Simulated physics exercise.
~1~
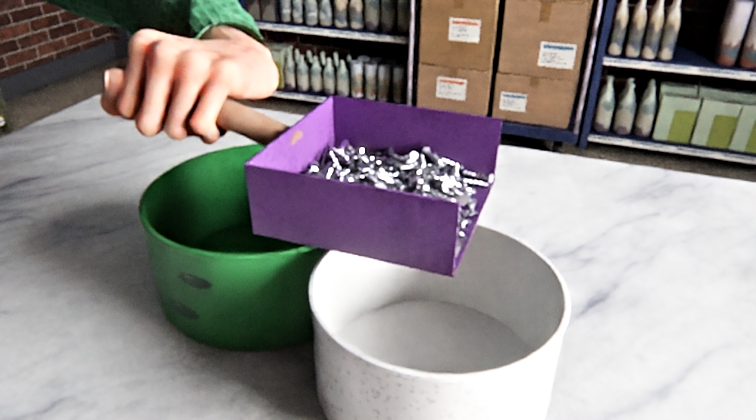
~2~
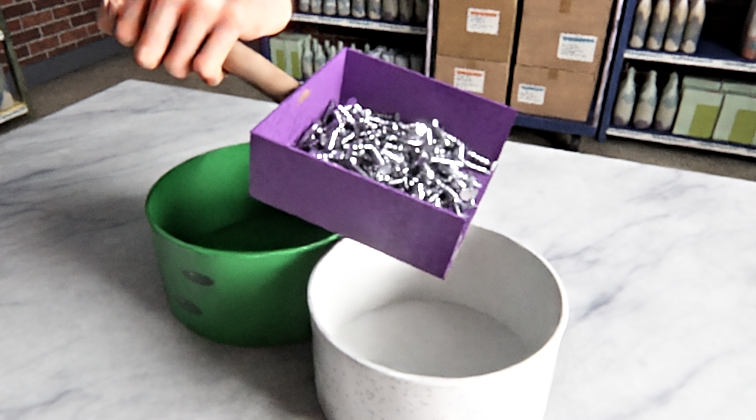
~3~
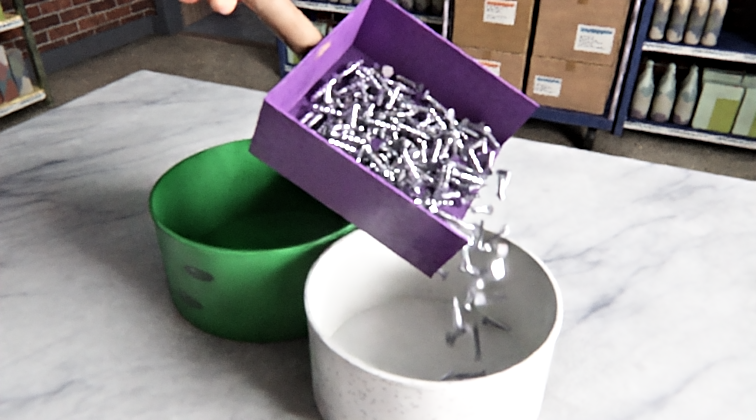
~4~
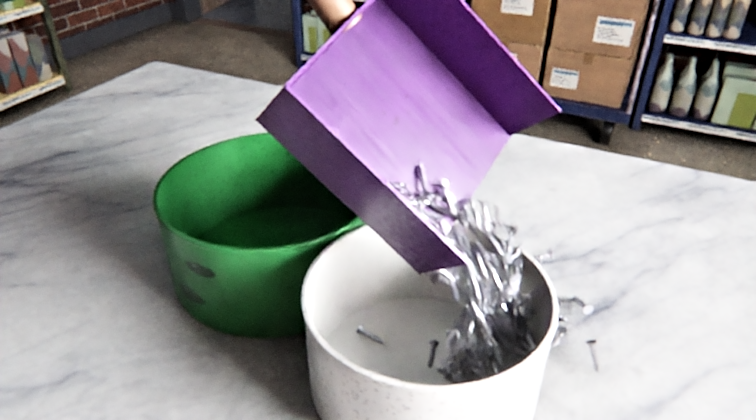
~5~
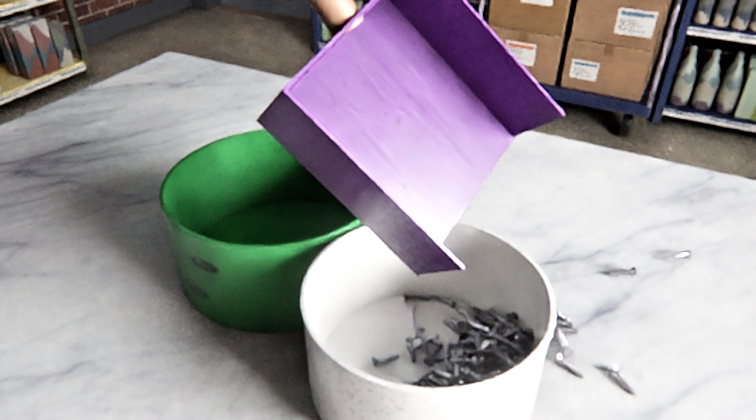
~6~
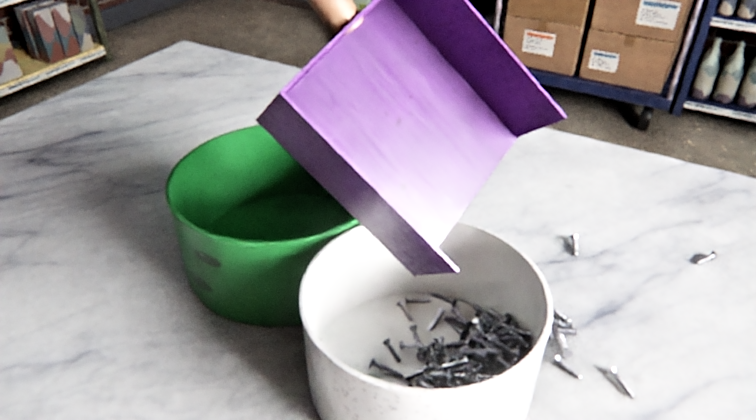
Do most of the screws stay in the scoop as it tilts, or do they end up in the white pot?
Most of them end up in the white pot. The scoop and the green pot are left without screws, and only a few lie outside on the table.
